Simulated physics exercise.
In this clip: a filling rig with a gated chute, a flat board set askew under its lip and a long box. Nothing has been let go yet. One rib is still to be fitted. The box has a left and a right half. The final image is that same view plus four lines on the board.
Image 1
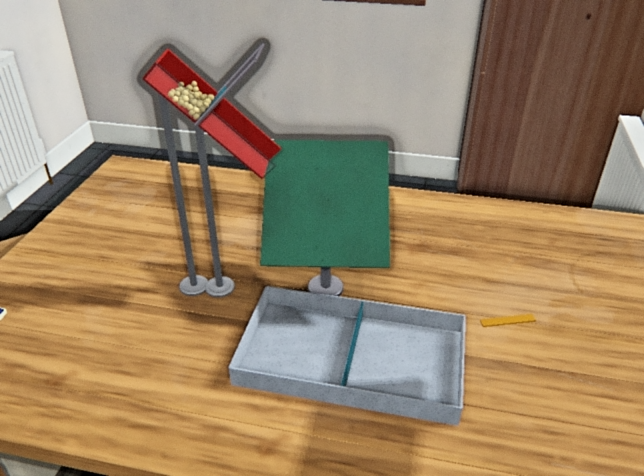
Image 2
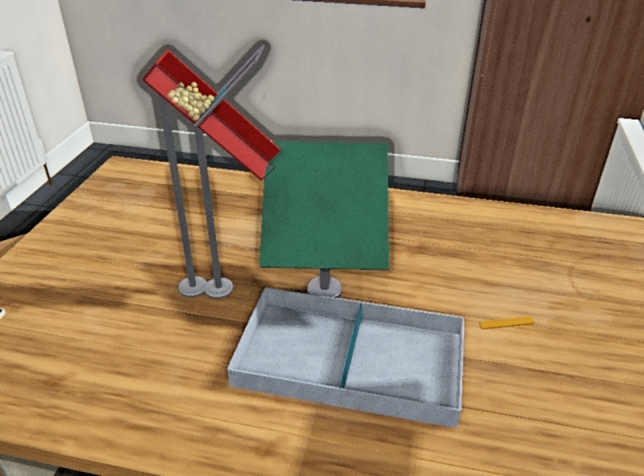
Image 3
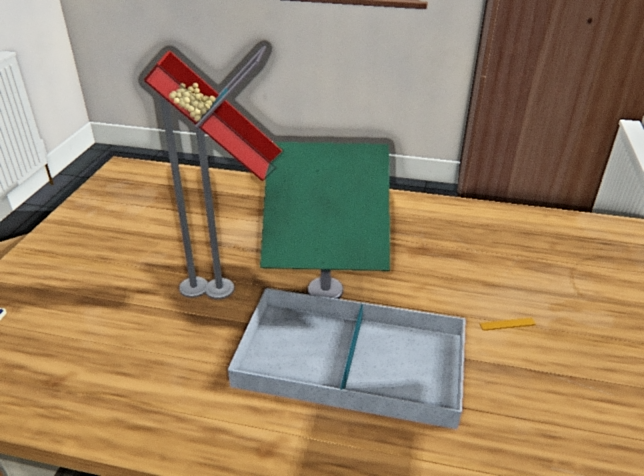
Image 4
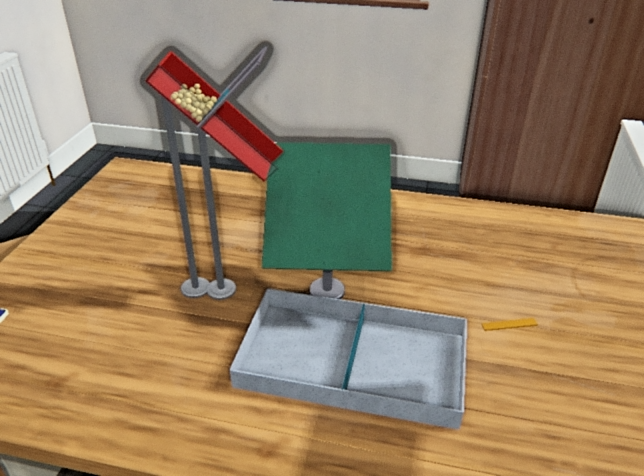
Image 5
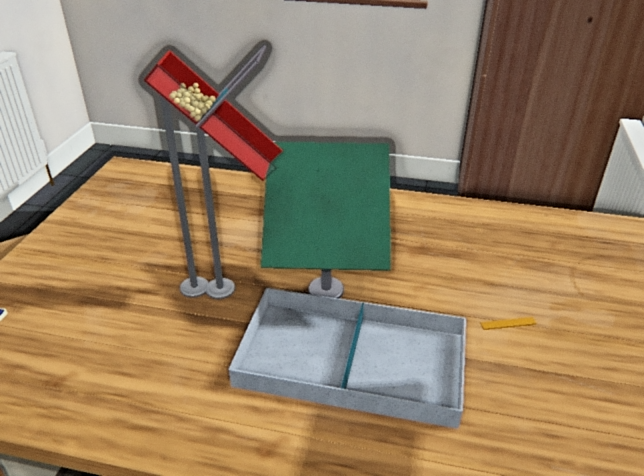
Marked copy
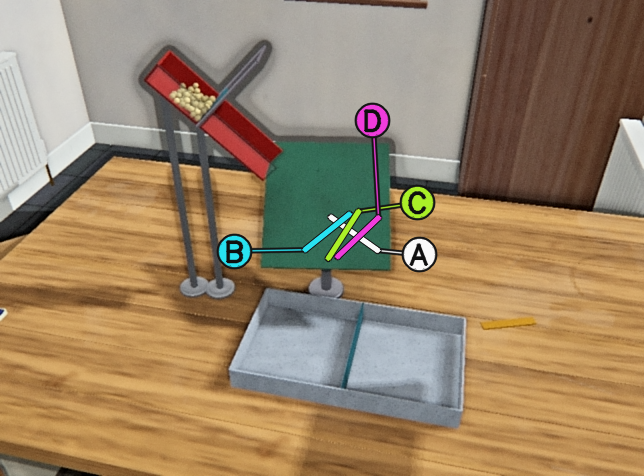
Nothing moves but the camera, which shifts very slightly as it looks down from the front on a wooden table in a room with grey walls and a brown door. A red chute on grey stands holds pale beans behind a grey gate at upper left, beside a tilted green board, a divided grey box and a yellow strip. The gate stays shut and the beans stay still.
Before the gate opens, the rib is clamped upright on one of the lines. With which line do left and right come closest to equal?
Take A.
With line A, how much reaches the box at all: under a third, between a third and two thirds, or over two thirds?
It is over two thirds.
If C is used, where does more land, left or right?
More lands on the left.
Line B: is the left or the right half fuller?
The left half.
On the marked copy, line A from (330, 217) to (377, 250); line B from (349, 214) to (305, 249); line C from (358, 211) to (328, 258); line D from (378, 217) to (337, 256).
If A is chosen, of what is caught, about a third in the left half, about two thirds in the right.
If B is chosen, of what is caught, nearly all in the left half, a small part in the right.
If C is chosen, of what is caught, nearly all in the left half, a small part in the right.
If D is chosen, of what is caught, most in the left half, a small part in the right.
